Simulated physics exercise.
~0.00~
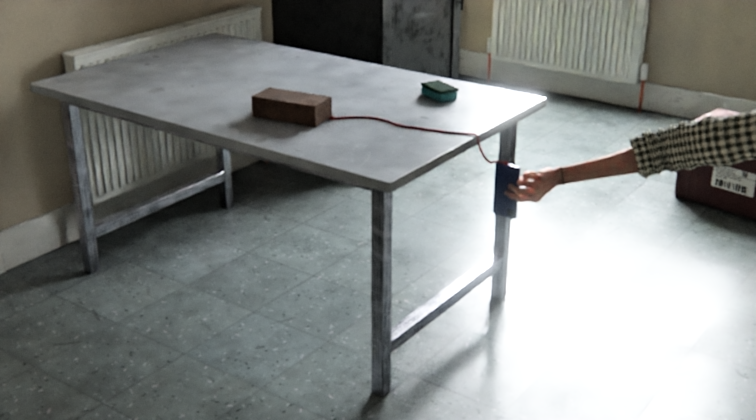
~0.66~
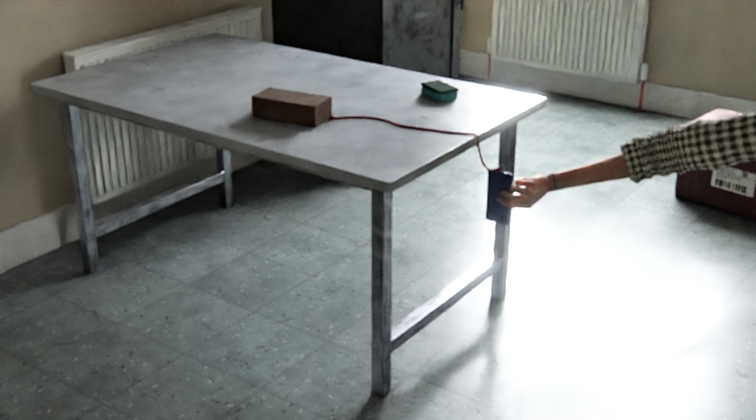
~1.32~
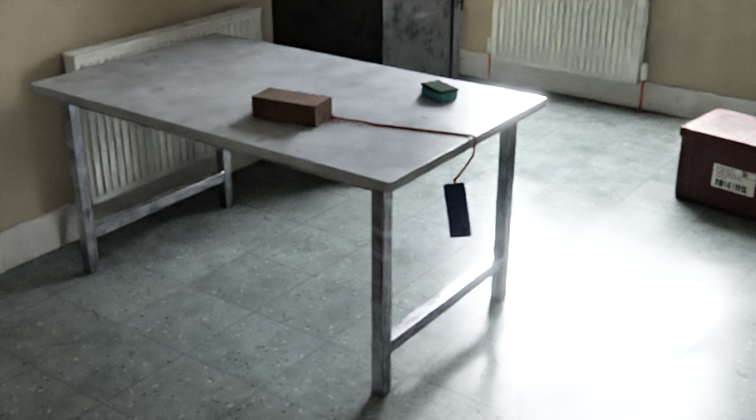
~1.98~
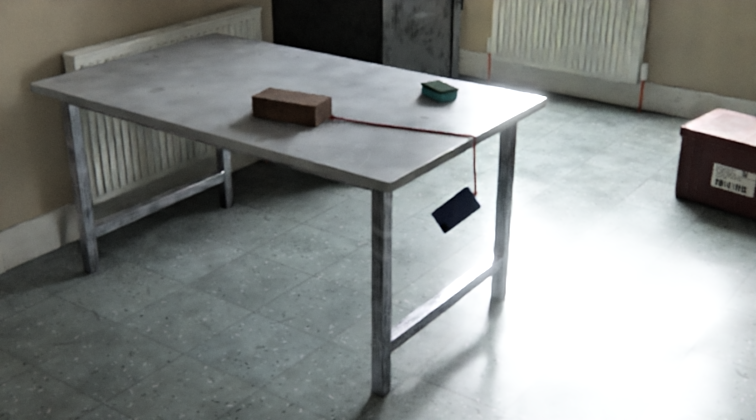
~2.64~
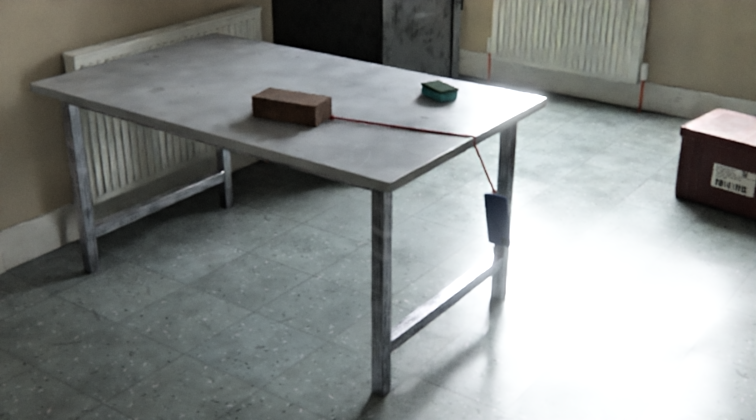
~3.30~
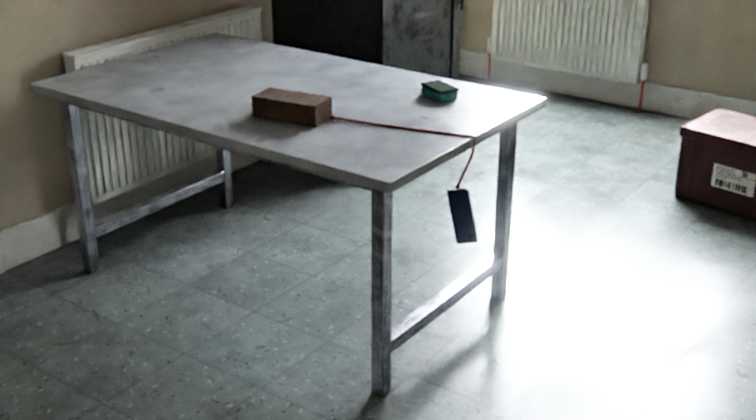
At a gray table, a hand lowers and releases a blue phone, which swings from a string.
